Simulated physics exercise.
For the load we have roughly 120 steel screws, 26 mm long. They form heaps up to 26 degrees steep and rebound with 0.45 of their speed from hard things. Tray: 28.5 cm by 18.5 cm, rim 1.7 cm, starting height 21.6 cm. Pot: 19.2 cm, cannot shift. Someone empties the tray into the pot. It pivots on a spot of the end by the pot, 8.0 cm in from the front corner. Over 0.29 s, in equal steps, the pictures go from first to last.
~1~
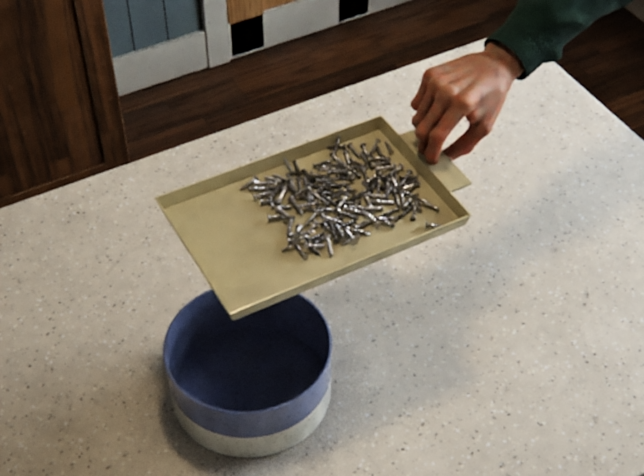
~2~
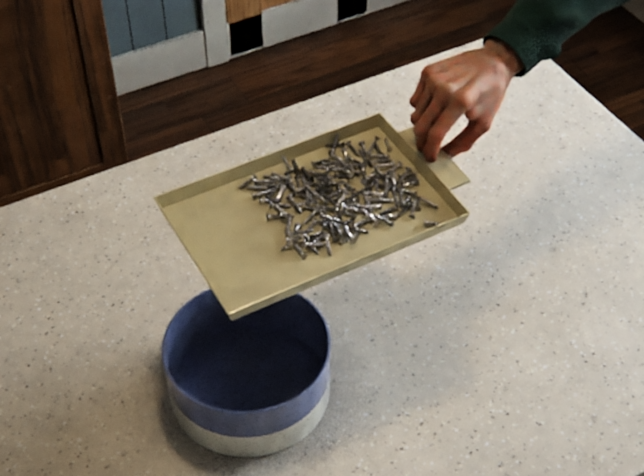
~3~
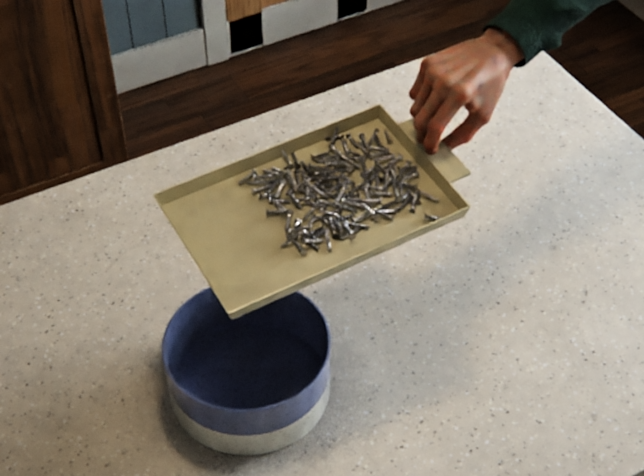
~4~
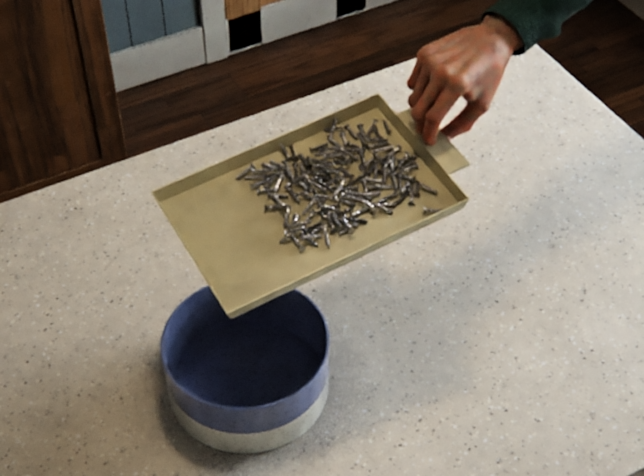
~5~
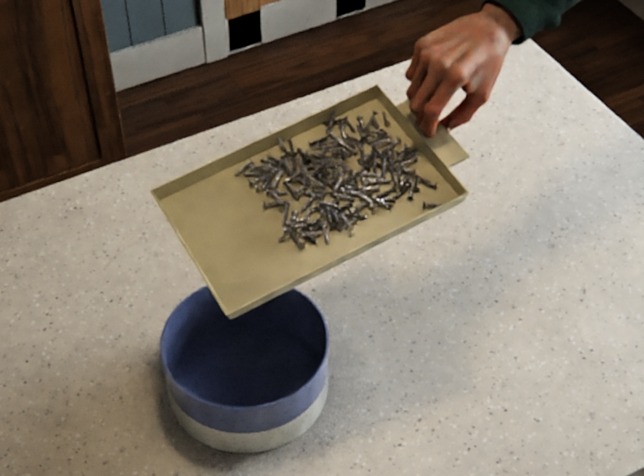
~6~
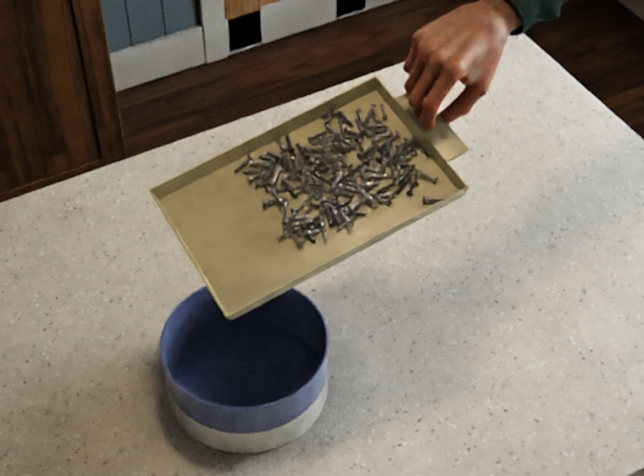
A hand in a dark green sleeve grips the tab at the right end of a shallow brass-coloured tray, seen from above over a pale speckled counter with dark wood floor behind. Silvery screws lie heaped toward the tray's right half, and a round pot, blue above and whitish below, sits under its left end. The hand slowly raises the right end, tilting the tray slightly leftward, while the screws barely shift.
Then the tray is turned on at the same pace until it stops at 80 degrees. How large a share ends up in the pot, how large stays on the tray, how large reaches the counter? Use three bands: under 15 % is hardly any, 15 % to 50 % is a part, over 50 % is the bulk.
Shares - pot: The bulk; tray: Hardly any; counter: A part.
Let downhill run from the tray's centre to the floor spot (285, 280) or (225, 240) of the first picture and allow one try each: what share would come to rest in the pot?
Approximately 95 percent, then 20 percent.
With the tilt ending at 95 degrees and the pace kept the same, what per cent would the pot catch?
Near 70 %, then.
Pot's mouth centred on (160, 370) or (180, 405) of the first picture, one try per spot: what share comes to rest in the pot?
The shares would be near 70 and 95 per cent respectively.
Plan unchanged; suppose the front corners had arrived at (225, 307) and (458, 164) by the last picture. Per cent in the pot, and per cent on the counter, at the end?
You'd end with pot at 20 and counter at 55.
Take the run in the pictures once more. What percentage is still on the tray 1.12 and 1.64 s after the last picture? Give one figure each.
The figures go 75 and then 15.
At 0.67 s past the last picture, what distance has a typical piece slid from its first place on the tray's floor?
About 15 cm.
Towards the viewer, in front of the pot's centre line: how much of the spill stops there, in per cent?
Share: Some 100 %.
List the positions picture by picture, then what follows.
In the first picture, tray tilt 0 degrees, front corners at (232, 309) and (466, 213); middle of the pieces at (340, 192); pot at (248, 344).
In the second picture, tray tilt 1 degrees, front corners at (231, 309) and (465, 211); middle of the pieces at (339, 191).
In the third picture, tray tilt 3 degrees, front corners at (230, 309) and (465, 205); middle of the pieces at (339, 185).
In the fourth picture, tray tilt 6 degrees, front corners at (229, 308) and (464, 197), lowest corner left front; middle of the pieces at (337, 178).
In the fifth picture, tray tilt 8 degrees, front corners at (228, 310) and (463, 191), lowest corner left front; middle of the pieces at (336, 173).
In the sixth picture, tray tilt 11 degrees, front corners at (228, 311) and (463, 186), lowest corner left front; middle of the pieces at (335, 169); pot at (245, 340).
Then, 0.67 s after the last picture, tilt 43 degrees; the tray holds 100 %, the pot 0 %.
Then, 1.12 s after the last picture, tilt 65 degrees; the tray holds 75 %, the pot 15 %.
Then, 1.64 s after the last picture, tilt 80 degrees; the tray holds 15 %, the pot 50 %.
In the end, pot 75 %, tray 0 %, counter 25 %.
